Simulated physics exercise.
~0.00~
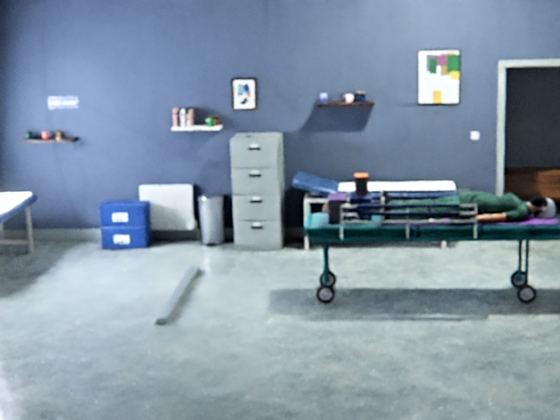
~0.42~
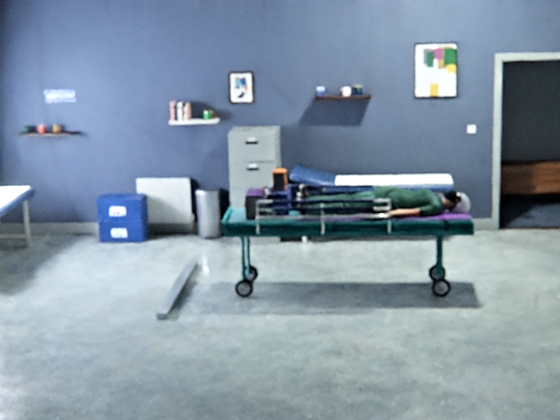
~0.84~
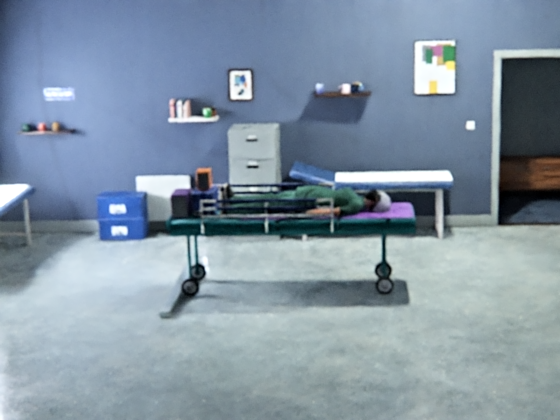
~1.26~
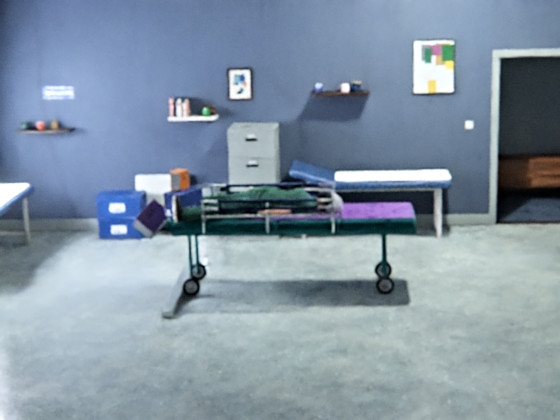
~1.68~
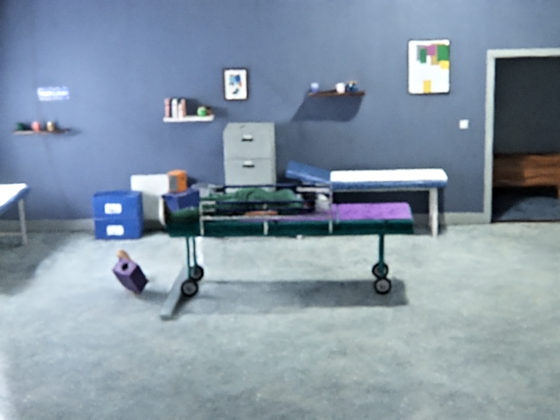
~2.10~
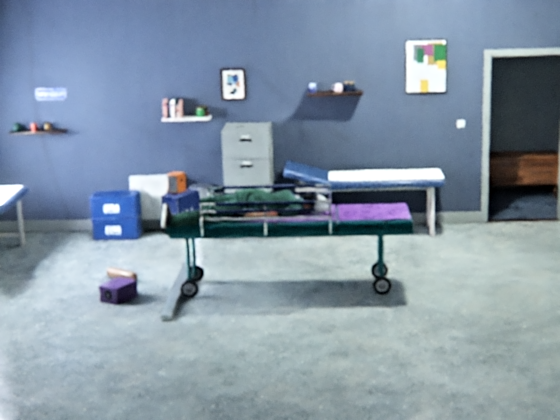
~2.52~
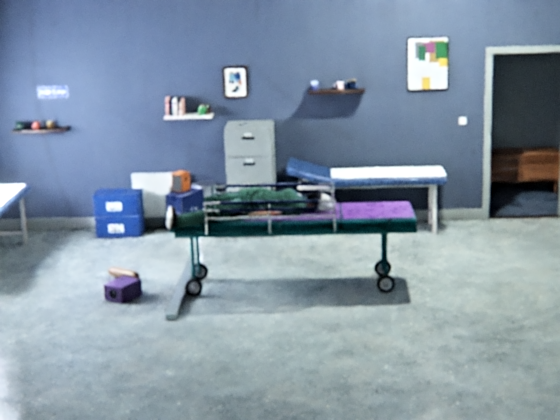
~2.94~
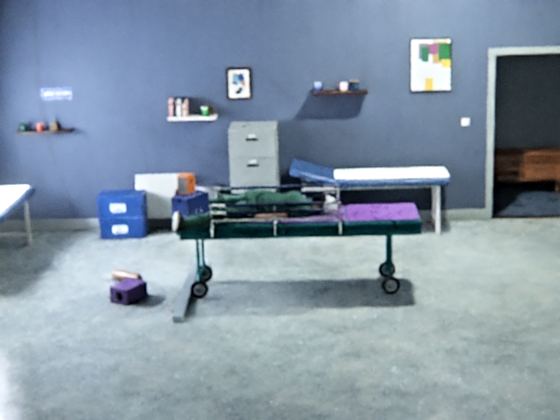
A person in green lies on a dark green wheeled trolley, feet to the left, in a blue-grey room seen from the side, with a filing cabinet, blue boxes and a bed behind. A purple box-shaped device, an orange item and a blue bag ride near the feet. The trolley rolls left and stops at a grey strip on the floor. The person slides further left along it, and the purple device tips over the end and falls with a small brown object. Both come to rest on the floor, while the person, orange item and blue bag stay aboard.
